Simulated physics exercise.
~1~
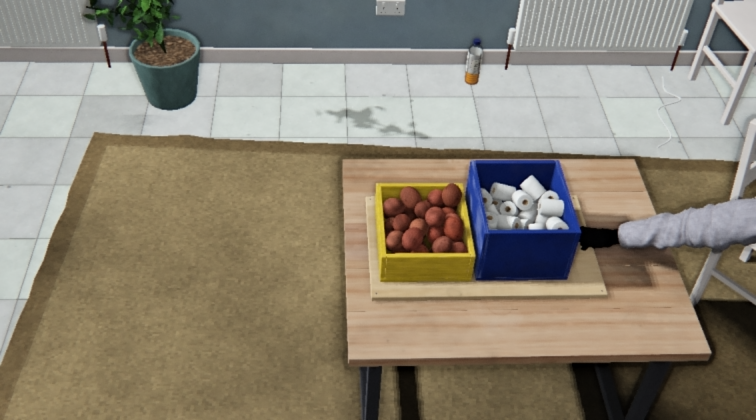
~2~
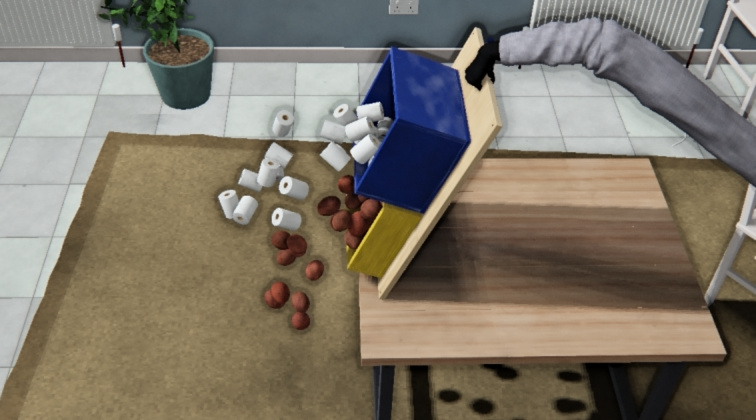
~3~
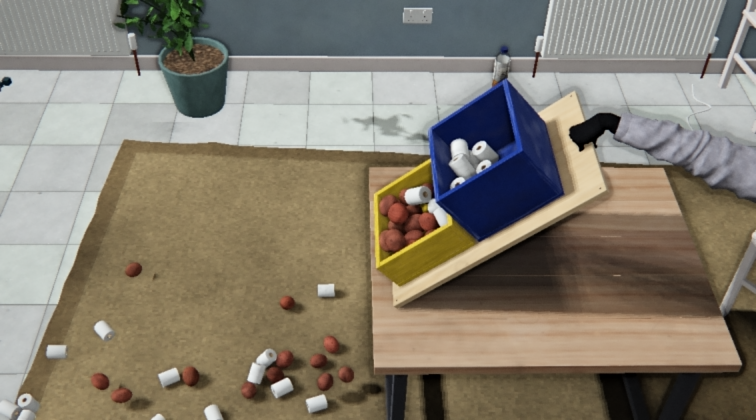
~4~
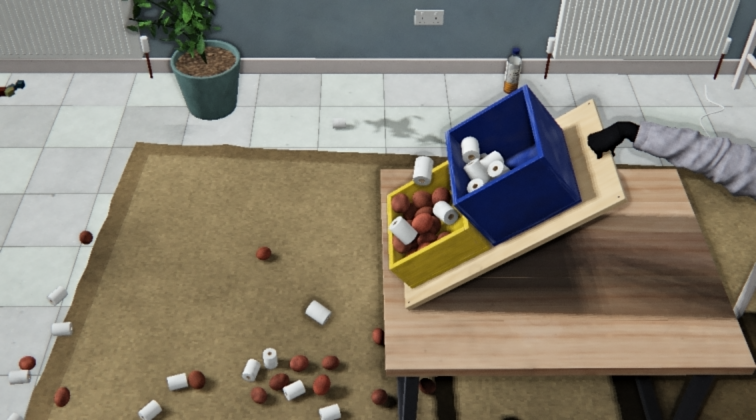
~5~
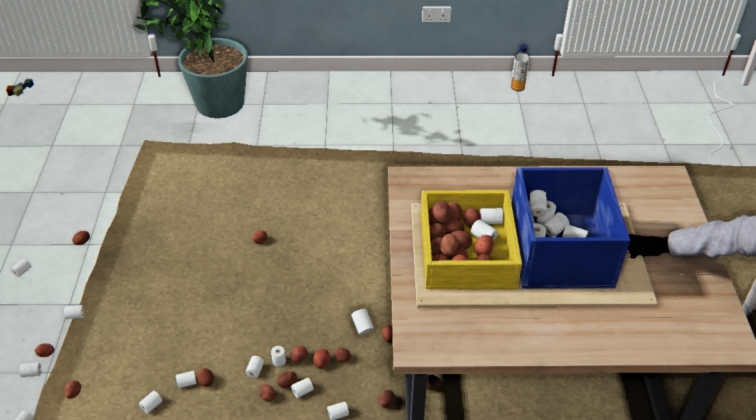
Paper rolls and red potatoes tumbled onto the rug and floor as a gloved arm tipped a board holding a yellow and a blue container steeply left, then lowered it flat again, leaving both containers partly filled, with some rolls among the potatoes.
